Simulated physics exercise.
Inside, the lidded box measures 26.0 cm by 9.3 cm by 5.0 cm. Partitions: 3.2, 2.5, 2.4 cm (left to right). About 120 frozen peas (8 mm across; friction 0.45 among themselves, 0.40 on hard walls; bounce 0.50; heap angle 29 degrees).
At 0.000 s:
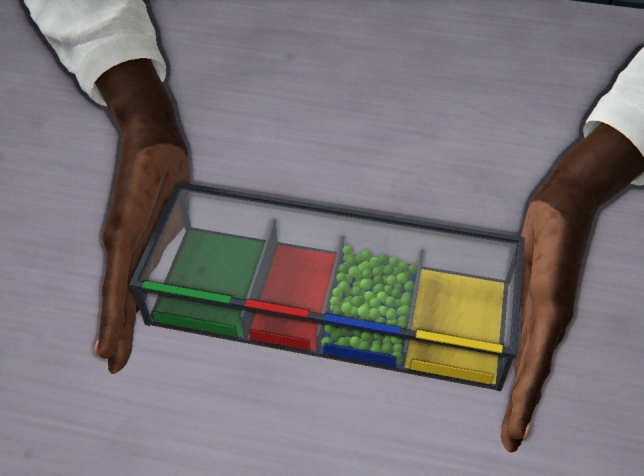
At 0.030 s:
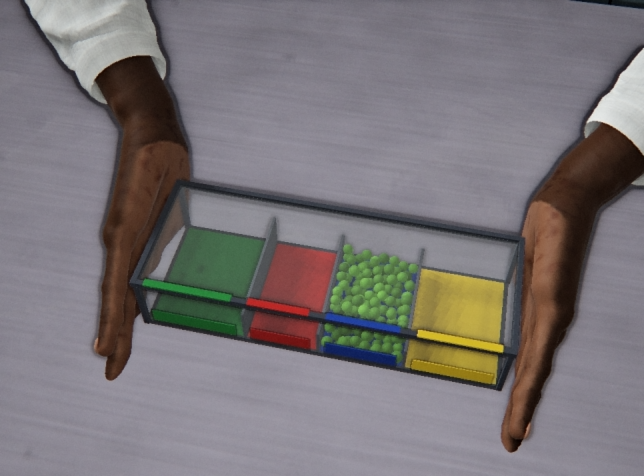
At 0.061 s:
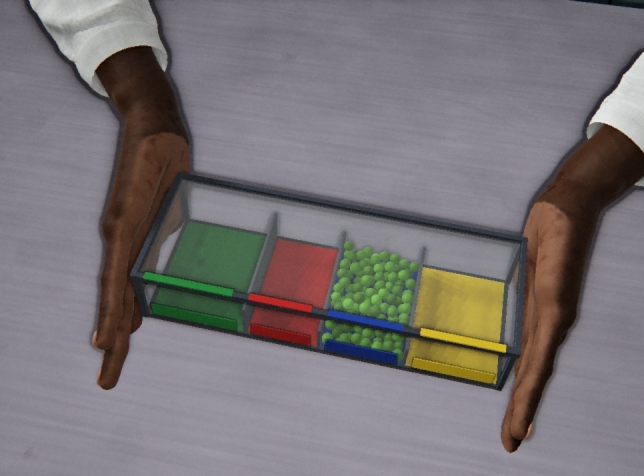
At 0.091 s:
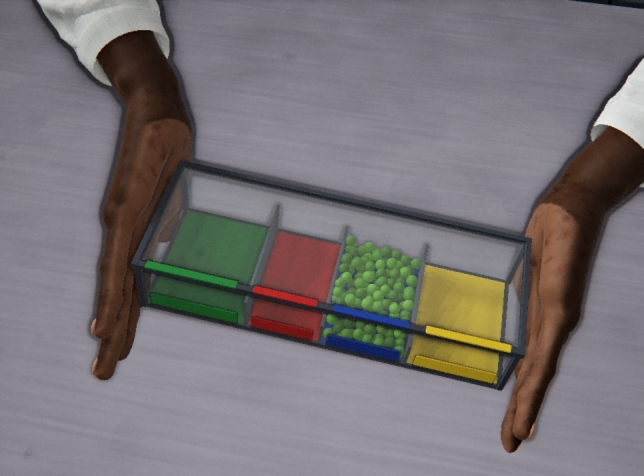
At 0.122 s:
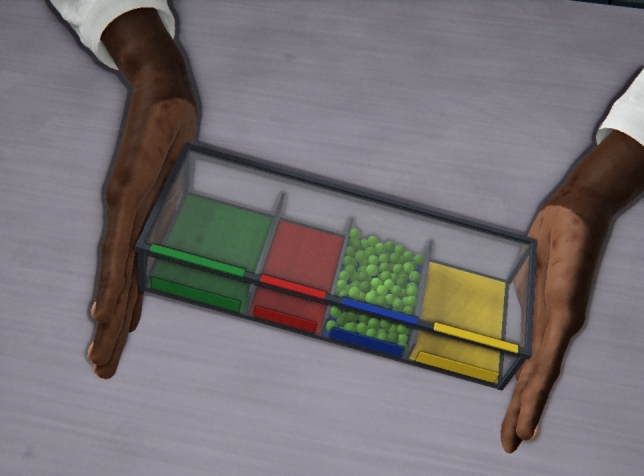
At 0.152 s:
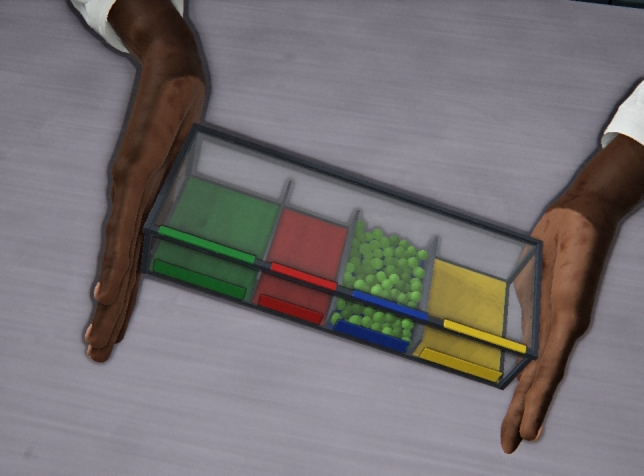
Two hands tilt a clear divided box of green peas, raising its left end.
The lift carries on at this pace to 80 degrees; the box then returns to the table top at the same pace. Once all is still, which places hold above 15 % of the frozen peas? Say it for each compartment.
Red under, blue over, green under, yellow over.
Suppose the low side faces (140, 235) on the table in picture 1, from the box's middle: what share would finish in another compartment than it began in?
Some 70 per cent.
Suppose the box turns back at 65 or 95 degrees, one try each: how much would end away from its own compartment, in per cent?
About 15 and 90 per cent.
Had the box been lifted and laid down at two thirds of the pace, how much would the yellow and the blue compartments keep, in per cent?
Yellow 30; blue 70.
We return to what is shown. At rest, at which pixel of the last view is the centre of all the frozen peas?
Near (407, 304).
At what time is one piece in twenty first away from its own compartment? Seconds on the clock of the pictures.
Near 0.60 s.
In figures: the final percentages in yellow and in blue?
Yellow 45; blue 55.
After 0.65 s, tilt 80 degrees; blue 90 %, yellow 10 %.
After 0.98 s, tilt 35 degrees; blue 55 %, yellow 45 %.
Then, at 1.41 s, tilt 0 degrees; blue 55 %, yellow 45 %.
At rest (1.7 s), red 0 %, blue 55 %, green 0 %, yellow 45 %.
